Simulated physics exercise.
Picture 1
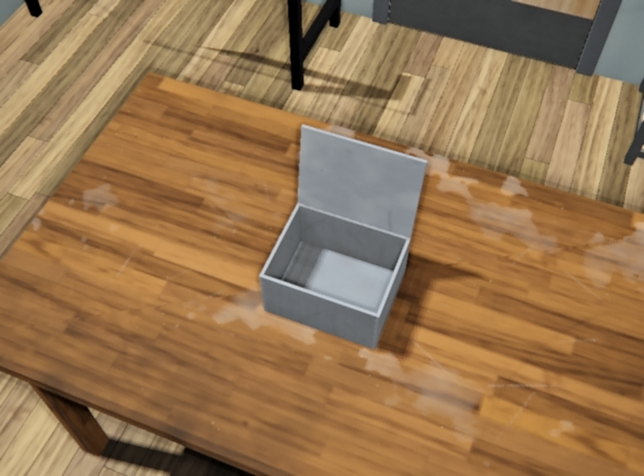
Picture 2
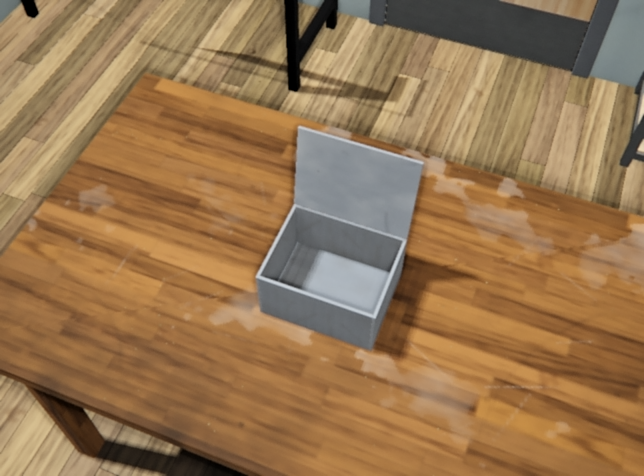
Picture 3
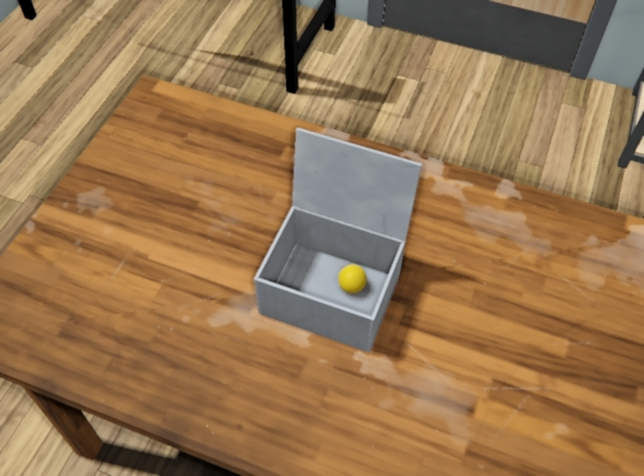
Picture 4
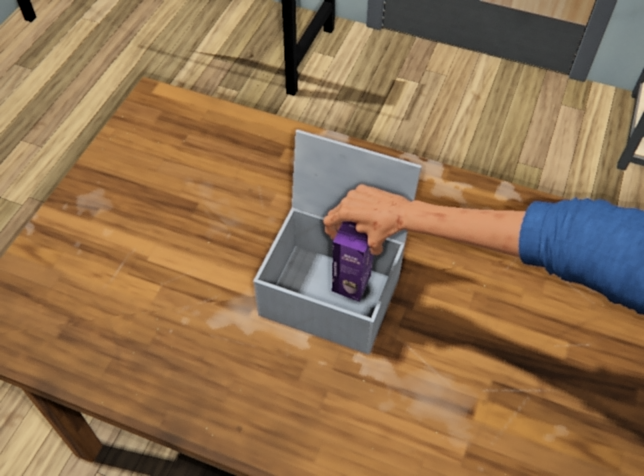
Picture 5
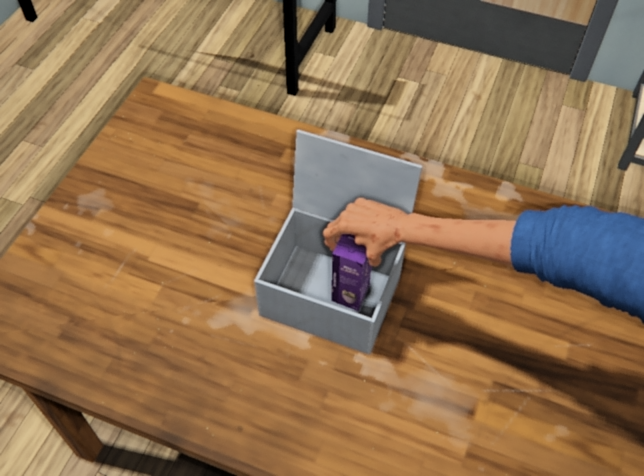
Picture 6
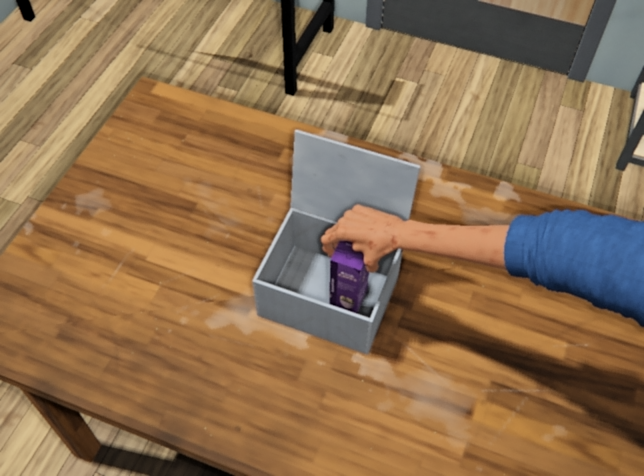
On a wooden table, an open gray box sat empty until a yellow lemon appeared inside; then a hand in a blue sleeve held a purple carton in the box and lowered it slightly.
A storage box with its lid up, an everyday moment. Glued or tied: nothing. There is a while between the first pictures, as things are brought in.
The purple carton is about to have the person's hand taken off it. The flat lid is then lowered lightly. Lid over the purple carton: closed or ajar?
Ajar.
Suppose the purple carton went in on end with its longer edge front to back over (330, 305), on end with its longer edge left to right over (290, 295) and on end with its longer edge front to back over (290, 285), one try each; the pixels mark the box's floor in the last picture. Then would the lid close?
In the first case the lid comes down fully; in the second it stays propped open; in the third it stays propped open.
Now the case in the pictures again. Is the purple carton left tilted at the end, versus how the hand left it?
Looking at the last picture, it is left as set.
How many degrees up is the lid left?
Some 20° above the rim.
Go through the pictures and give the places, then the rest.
In the first picture, the last thing is not in view yet.
In the second picture, the last thing is not in view yet.
In the third picture, the last thing is not in view yet; yellow lemon (352, 279).
In the fourth picture, still above its spot; purple carton (353, 260).
In the fifth picture, still above its spot; purple carton (352, 271).
In the sixth picture, in place under the hand; purple carton (350, 276).
Then, 1.00 s past the last view, lid starting down; purple carton displaced about its own width near (349, 298); yellow lemon displaced a little.
Then, 1.60 s past the last view, lid 57° above the rim; purple carton displaced about its own width near (349, 298); yellow lemon displaced a little.
Finally, lid 22° above the rim; moved from the start, purple carton; yellow lemon still in place. Final places as the last picture's camera would see them, purple carton near (349, 297).
